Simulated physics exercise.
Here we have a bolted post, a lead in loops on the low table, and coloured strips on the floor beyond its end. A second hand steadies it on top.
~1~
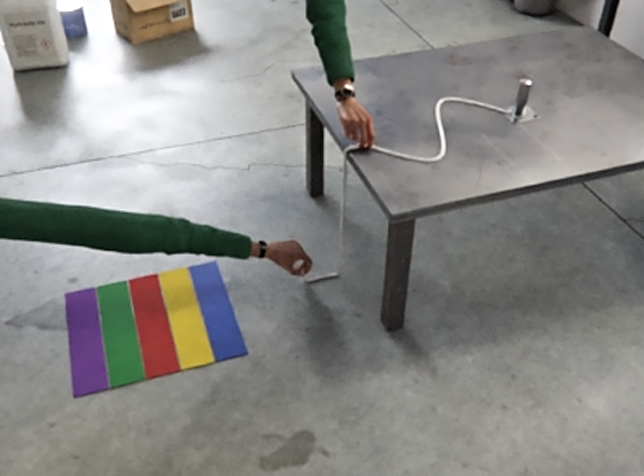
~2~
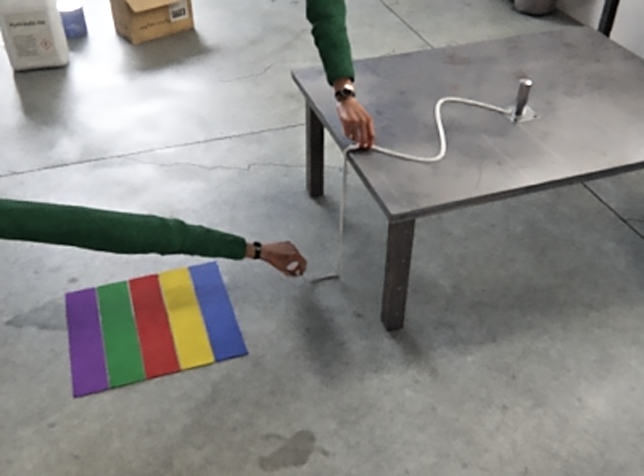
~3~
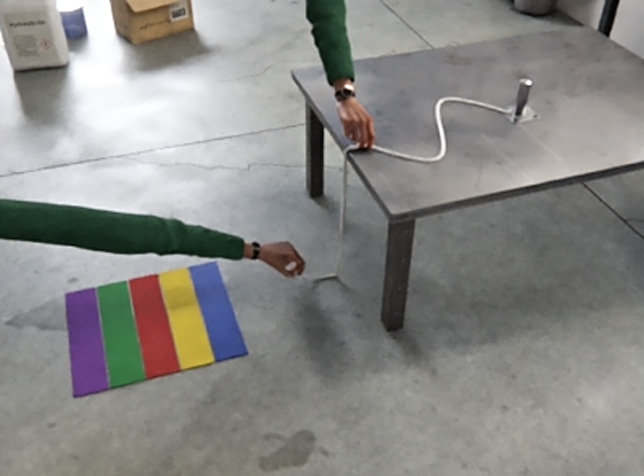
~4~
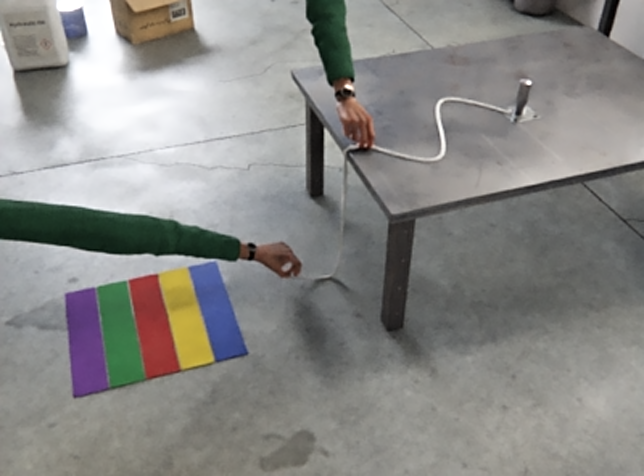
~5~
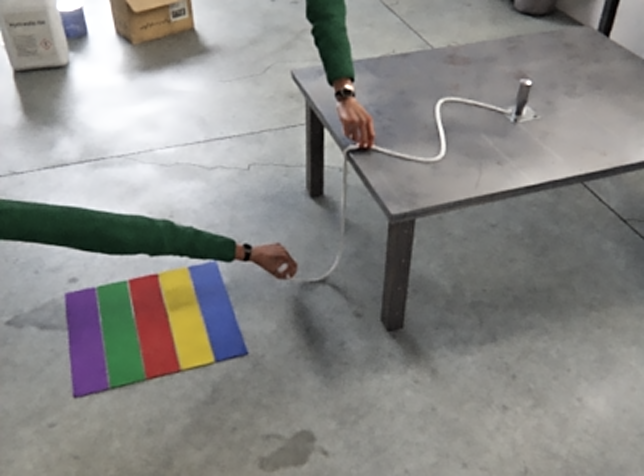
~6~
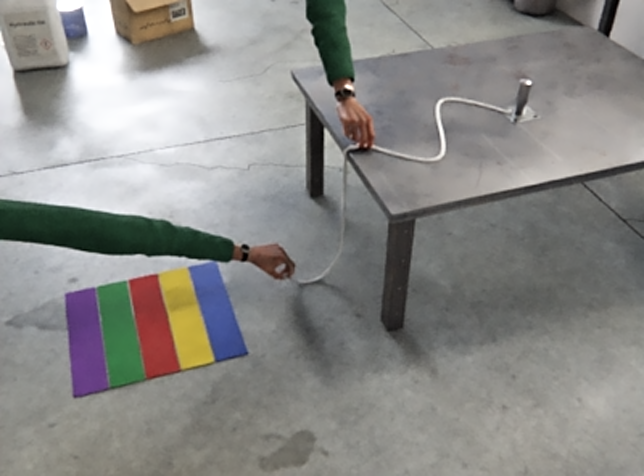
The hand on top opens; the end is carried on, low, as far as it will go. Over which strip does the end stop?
It gets as far as the purple strip.
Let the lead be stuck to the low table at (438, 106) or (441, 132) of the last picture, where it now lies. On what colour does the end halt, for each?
Taking them in turn: Green; red.
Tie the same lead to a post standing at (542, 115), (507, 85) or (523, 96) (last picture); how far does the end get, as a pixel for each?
In that order: (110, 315), (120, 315) and (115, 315).
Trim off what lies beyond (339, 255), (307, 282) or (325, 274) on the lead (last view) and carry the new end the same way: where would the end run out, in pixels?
About (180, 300), (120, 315) and (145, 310).
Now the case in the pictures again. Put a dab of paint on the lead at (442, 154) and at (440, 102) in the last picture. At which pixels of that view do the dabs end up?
About (346, 147), and the other about (442, 127).
Early on, end near (154, 307); over red.
Midway, end near (111, 317); over green.
At the end of the slack, end near (85, 322); over purple. The purple one.
